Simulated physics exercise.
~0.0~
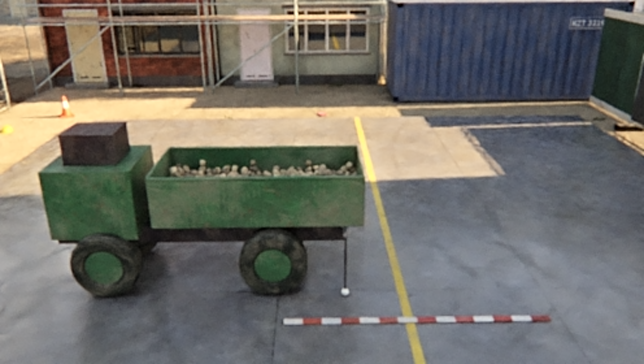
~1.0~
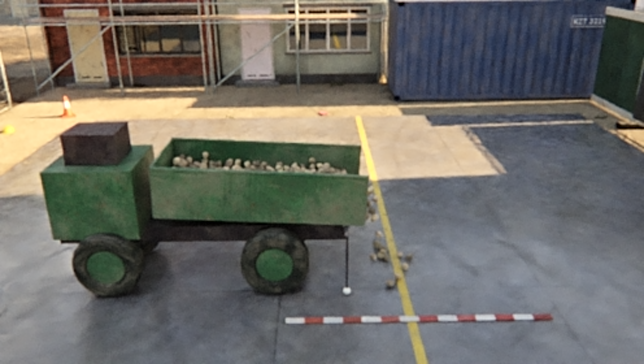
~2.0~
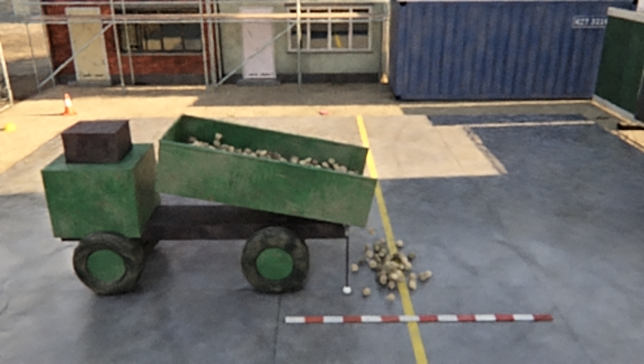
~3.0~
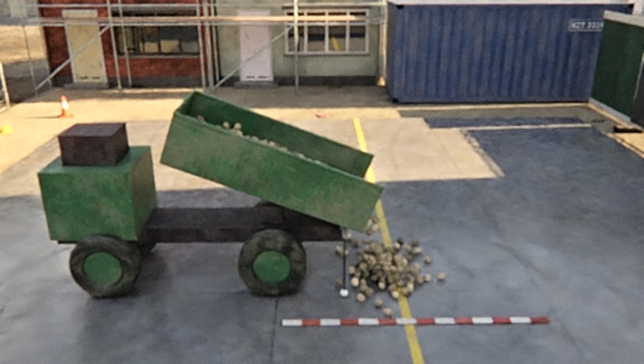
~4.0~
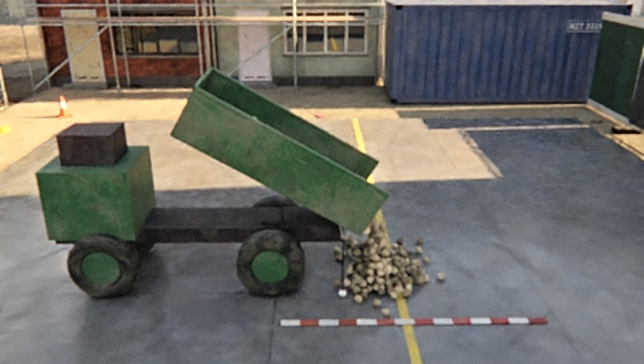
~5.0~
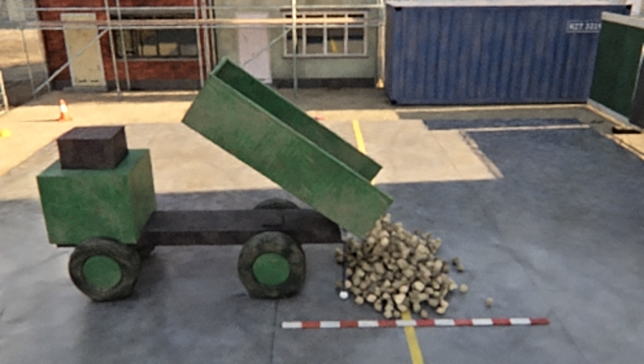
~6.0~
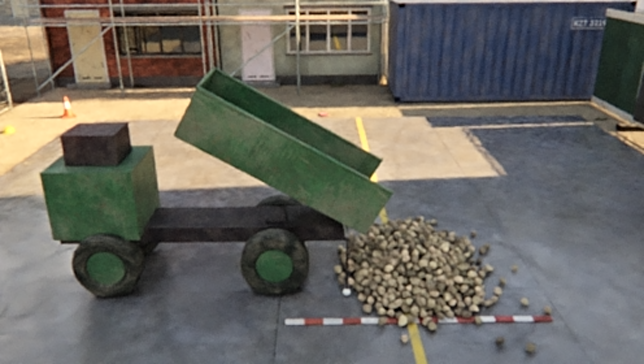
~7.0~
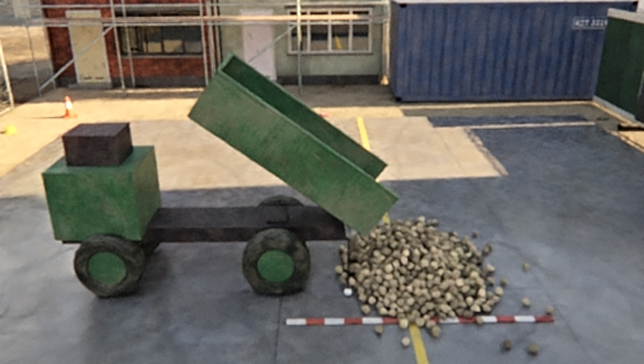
A green tipper truck with a dark block on its cab stands at left on a grey paved yard, seen from above and to the side, its open body holding pale brown stones. Behind it are scaffolding, a building and a blue container, with a yellow line and a red and white staff on the ground. The body tilts up steadily and stones trickle from its right end, then pour into a growing heap. The steeply raised body jerks back slightly and forward again as the pile spreads. It ends raised, the broad heap covering part of the line and staff, mostly beyond the line.
